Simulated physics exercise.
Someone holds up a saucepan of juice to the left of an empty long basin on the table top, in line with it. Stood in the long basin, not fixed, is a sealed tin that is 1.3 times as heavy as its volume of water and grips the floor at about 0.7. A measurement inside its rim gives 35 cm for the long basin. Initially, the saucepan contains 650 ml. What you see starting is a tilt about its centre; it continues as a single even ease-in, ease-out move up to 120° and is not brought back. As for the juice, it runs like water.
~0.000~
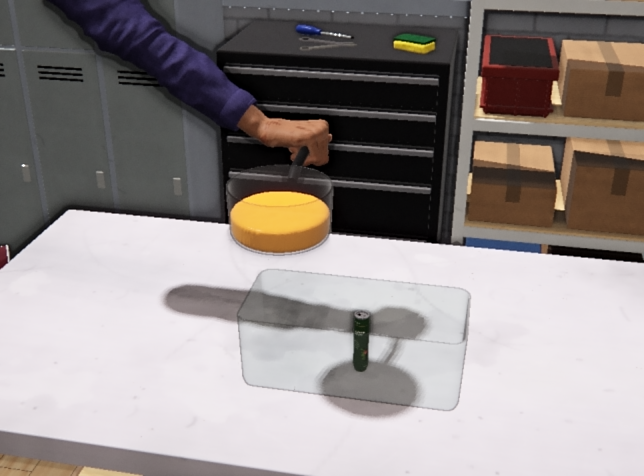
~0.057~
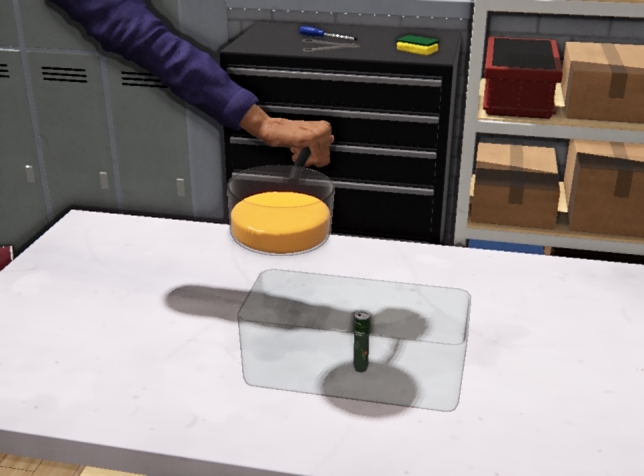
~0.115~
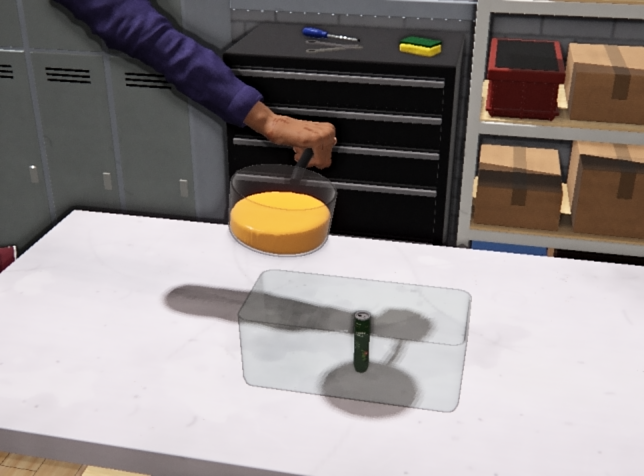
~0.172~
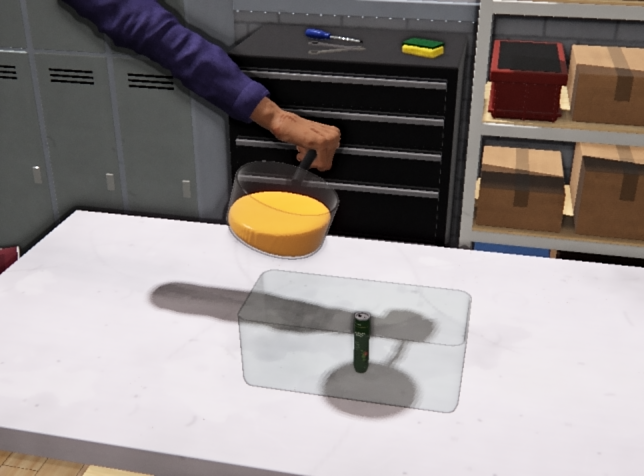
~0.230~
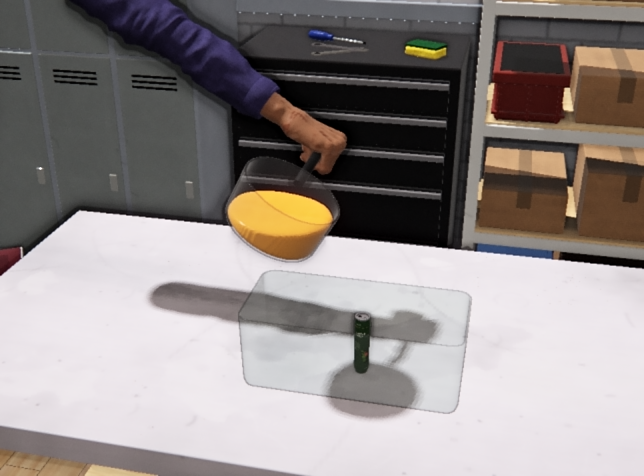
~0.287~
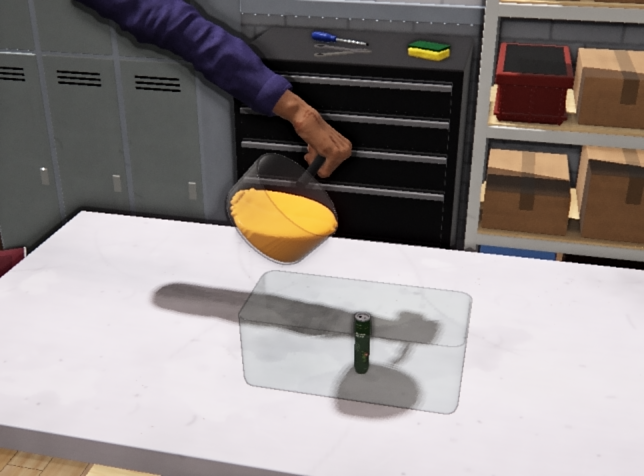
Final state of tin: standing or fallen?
It ends up tipped.
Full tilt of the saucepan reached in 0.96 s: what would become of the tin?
In that case the tin stays vertical.
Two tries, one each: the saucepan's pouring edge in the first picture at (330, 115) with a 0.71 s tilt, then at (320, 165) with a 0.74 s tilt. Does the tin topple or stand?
First it tips over; then it tips over.
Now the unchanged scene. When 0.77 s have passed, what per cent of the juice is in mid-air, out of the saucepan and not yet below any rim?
Near 7 percent.
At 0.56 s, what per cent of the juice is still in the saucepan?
Remaining: Near 20 % of the total.
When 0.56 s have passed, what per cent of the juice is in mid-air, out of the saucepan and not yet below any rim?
Around 38 in a hundred.
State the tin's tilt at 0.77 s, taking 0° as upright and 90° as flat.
About 10 degrees from upright.
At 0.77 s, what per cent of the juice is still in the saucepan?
Near 2 percent, more or less.
Then, 0.56 s in, the tilt is 108° and 21 per cent is still to pour; the tin stands where it began.
Then, 0.77 s in, the tilt is 120° and 2 per cent is still to pour; the tin leans 11°.
Then, 0.98 s in, the tilt is 120° and 0 per cent is still to pour; the tin lies on its side.
Then, 1.21 s in, the tilt is 120° and 0 per cent is still to pour; the tin lies on its side.
Finally, the tin lies on its side.
